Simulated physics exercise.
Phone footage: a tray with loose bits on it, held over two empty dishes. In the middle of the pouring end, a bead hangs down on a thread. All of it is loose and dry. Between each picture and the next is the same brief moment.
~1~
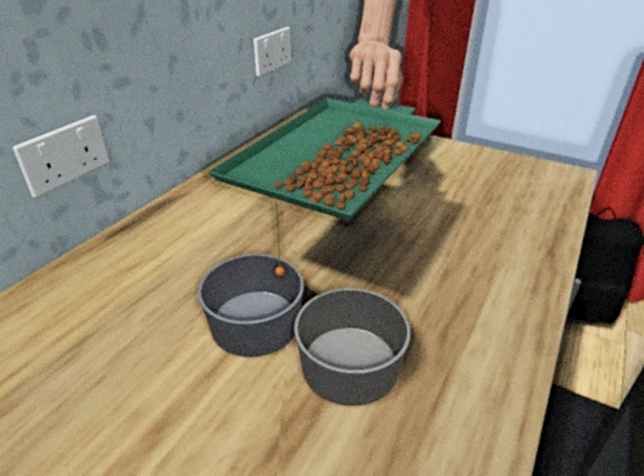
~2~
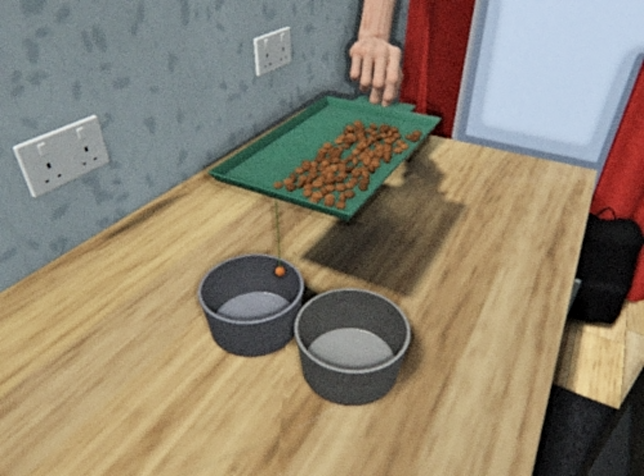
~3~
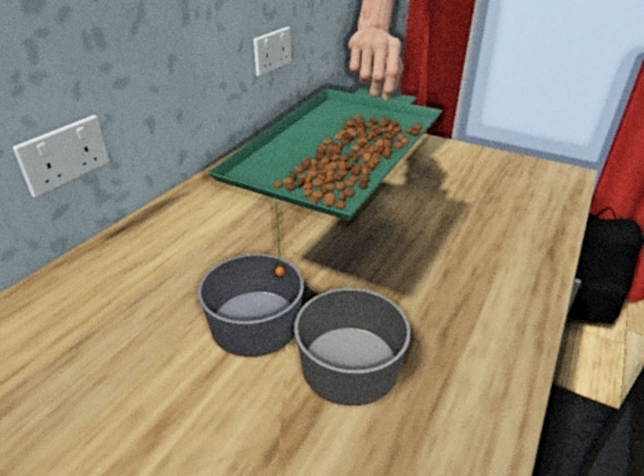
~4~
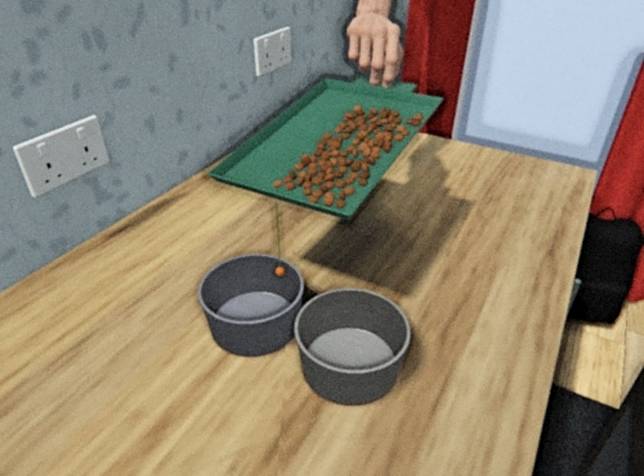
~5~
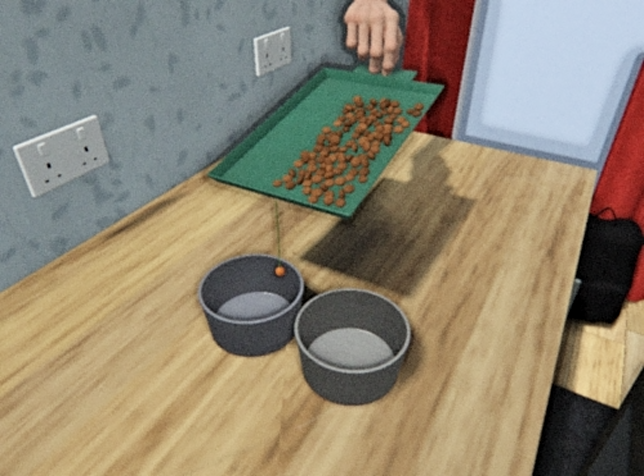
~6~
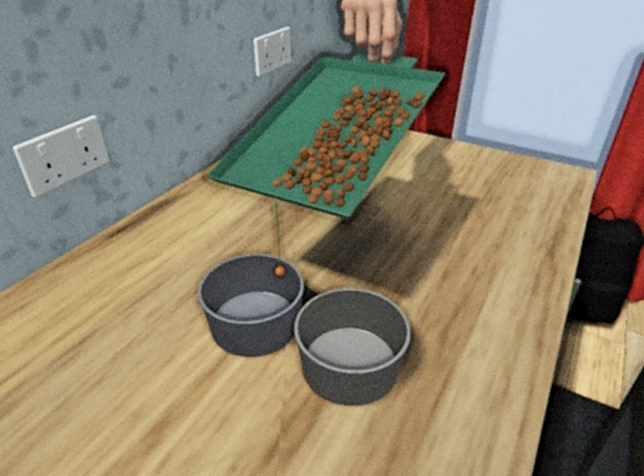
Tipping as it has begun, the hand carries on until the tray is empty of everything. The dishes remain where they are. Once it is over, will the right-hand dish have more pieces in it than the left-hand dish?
No.
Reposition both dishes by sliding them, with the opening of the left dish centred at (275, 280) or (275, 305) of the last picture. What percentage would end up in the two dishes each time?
Close to 50 per cent, followed by close to 70 per cent.
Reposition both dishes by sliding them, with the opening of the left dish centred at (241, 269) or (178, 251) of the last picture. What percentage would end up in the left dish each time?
The first position comes out at 40 per cent, the other at 0 per cent.
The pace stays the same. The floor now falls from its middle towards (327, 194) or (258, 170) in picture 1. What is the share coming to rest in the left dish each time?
First case around 10 per cent, second case 50 per cent.
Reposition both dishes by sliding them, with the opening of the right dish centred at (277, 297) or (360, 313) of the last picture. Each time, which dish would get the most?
In the first try it's the right-side dish, and in the second it's the left-side dish.
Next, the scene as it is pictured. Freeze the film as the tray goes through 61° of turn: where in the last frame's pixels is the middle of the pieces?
The load is centred about (276, 197).
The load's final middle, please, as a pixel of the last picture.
At about (258, 328).
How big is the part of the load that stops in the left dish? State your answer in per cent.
Result: Close to 60 in a hundred.
Shortly afterwards, tray tipped steeply; near two thirds on the tray; only a few in the right dish; a little in the left dish; only a few outside both; near a quarter in the air.
Next, tray tipped past a quarter turn; near a quarter in the right dish; near two thirds in the left dish; near a quarter outside both; a little in the air.
Some moments later, tray tipped past a quarter turn; near a quarter in the right dish; near two thirds in the left dish; near a quarter outside both.
In the end, tray tipped past a quarter turn; near a quarter in the right dish; near two thirds in the left dish; near a quarter outside both.
